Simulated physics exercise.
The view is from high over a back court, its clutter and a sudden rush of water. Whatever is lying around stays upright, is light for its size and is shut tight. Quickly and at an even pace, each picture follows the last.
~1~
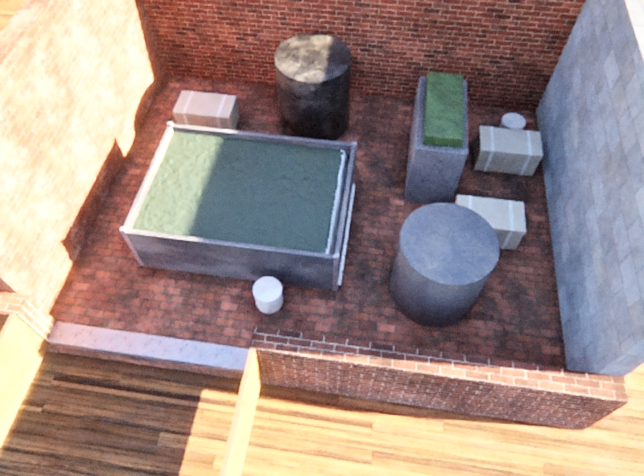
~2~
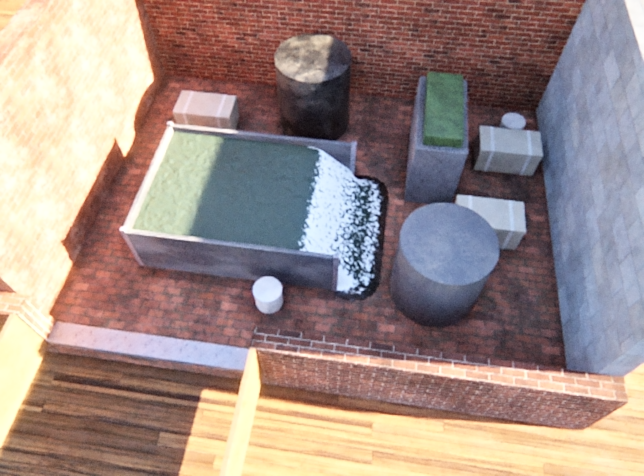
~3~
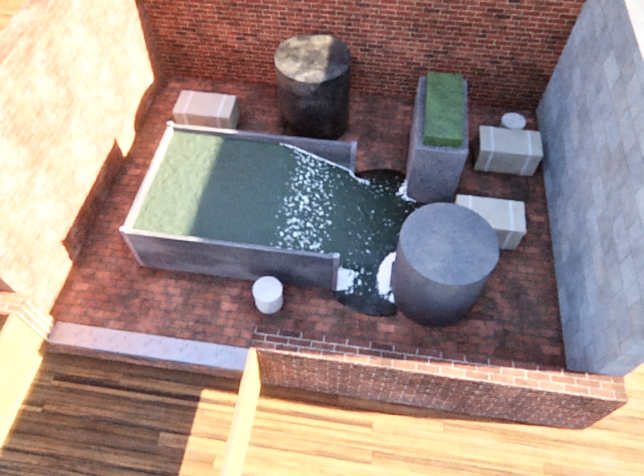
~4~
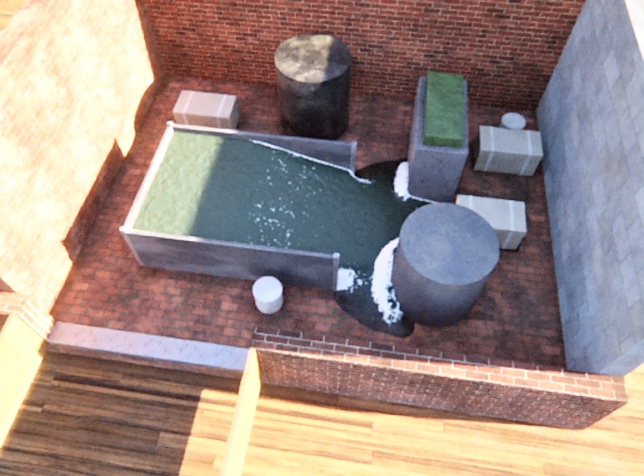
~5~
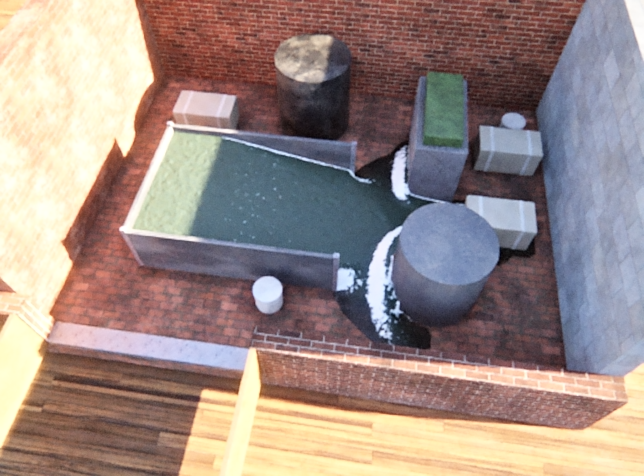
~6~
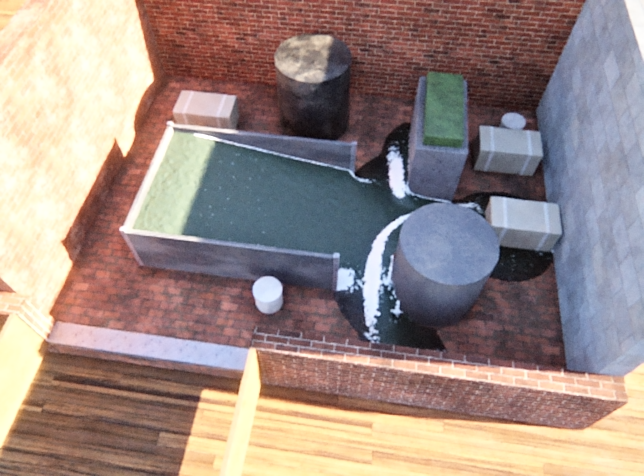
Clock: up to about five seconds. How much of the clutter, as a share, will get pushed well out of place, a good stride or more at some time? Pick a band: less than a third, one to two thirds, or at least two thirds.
The fraction is at least two thirds of them.
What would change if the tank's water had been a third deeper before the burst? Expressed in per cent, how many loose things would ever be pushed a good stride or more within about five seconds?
Around 80 in a hundred.
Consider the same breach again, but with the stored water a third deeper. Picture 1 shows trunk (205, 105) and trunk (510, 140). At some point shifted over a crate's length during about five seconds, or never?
Taking them in order, didn't get there and then went the full length.
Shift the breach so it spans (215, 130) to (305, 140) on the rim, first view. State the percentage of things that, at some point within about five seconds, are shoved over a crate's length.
I'd say around 60 per cent.
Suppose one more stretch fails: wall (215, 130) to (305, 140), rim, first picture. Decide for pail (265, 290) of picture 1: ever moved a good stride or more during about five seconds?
As I see it, the answer is short of that distance.
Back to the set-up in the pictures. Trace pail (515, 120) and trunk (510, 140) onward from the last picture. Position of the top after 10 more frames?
They end up at about pixels (492, 100) and (491, 120).
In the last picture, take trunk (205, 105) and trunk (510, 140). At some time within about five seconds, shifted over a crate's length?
First: Below that; second: At least that.
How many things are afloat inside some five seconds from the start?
3.
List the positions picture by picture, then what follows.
A trunk at (491, 213) rests on the ground; a pail at (514, 121) rests on the ground; 0 of 5 have shifted, in the first picture.
A trunk at (491, 213) rests on the ground; a pail at (514, 121) rests on the ground; 0 of 5 have shifted, in the second picture.
A trunk at (491, 213), on the bottom; a pail at (514, 121) rests on the ground; 0 of 5 have shifted, in the third picture.
A trunk at (491, 213) rests on the ground; a pail at (514, 121) rests on the ground; 0 of 5 have shifted, in the fourth picture.
A trunk at (501, 213), on the bottom, close to its start; a pail at (514, 121), on the bottom; 1 of 5 have shifted, in the fifth picture.
A trunk at (526, 215) rests on the ground, a stride from its start; a pail at (514, 121), on the bottom; 1 of 5 have shifted, in the sixth picture.
A moment on, 0 of 5 are well off their spots; 0 afloat.
Next, 0 of 5 are well off their spots; 2 afloat.
Later, 4 of 5 are well off their spots; 3 afloat.
In the end, 3 of 5 are well off their spots, and 4 have been at some point; 3 afloat.
